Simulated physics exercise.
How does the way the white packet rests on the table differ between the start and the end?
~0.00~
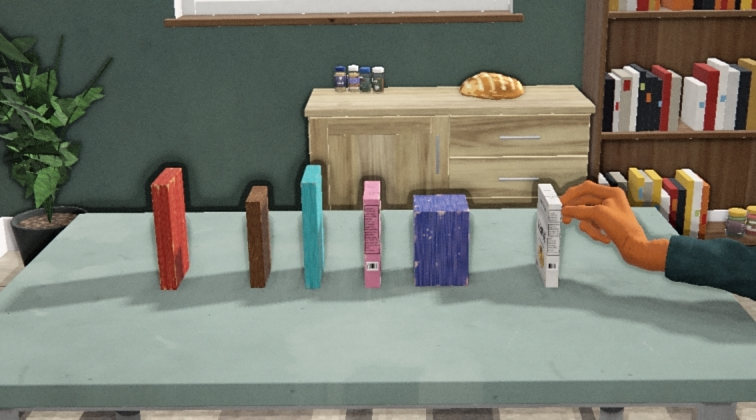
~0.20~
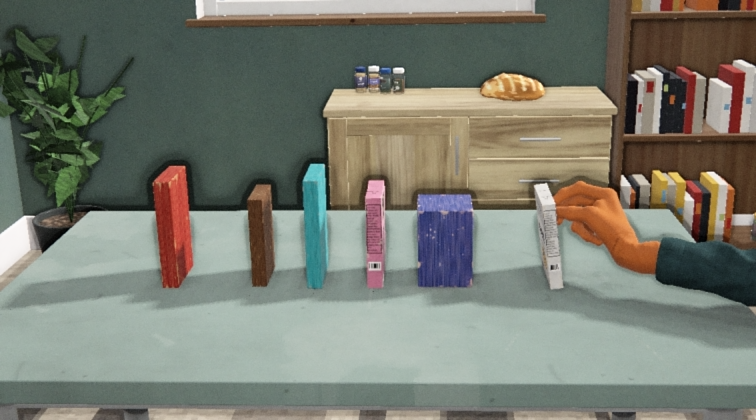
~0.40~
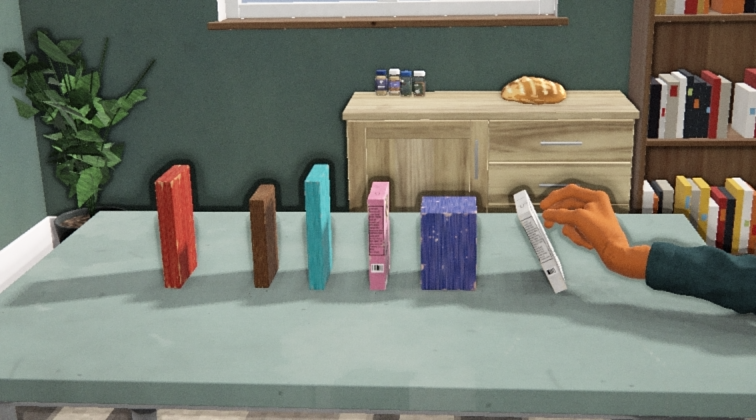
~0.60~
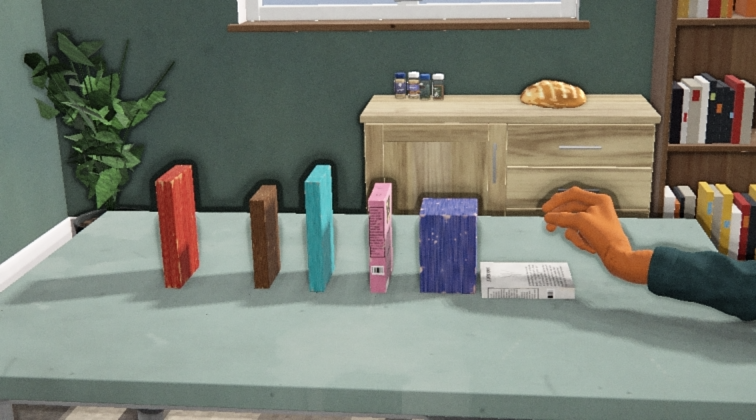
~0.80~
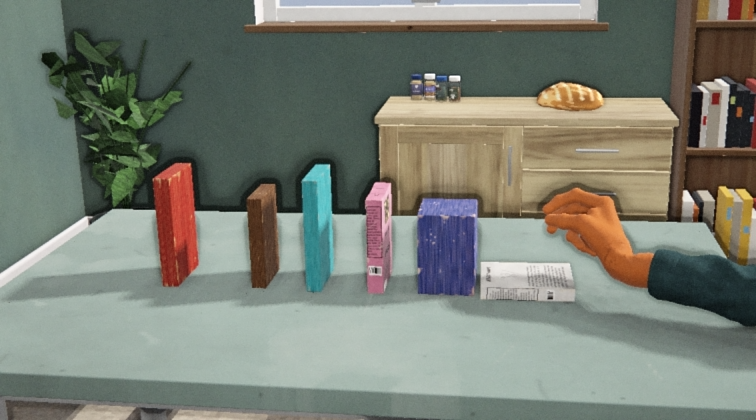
At the start the white packet stands upright near the hand. By the end it lies on its side on the table, next to the blue block.
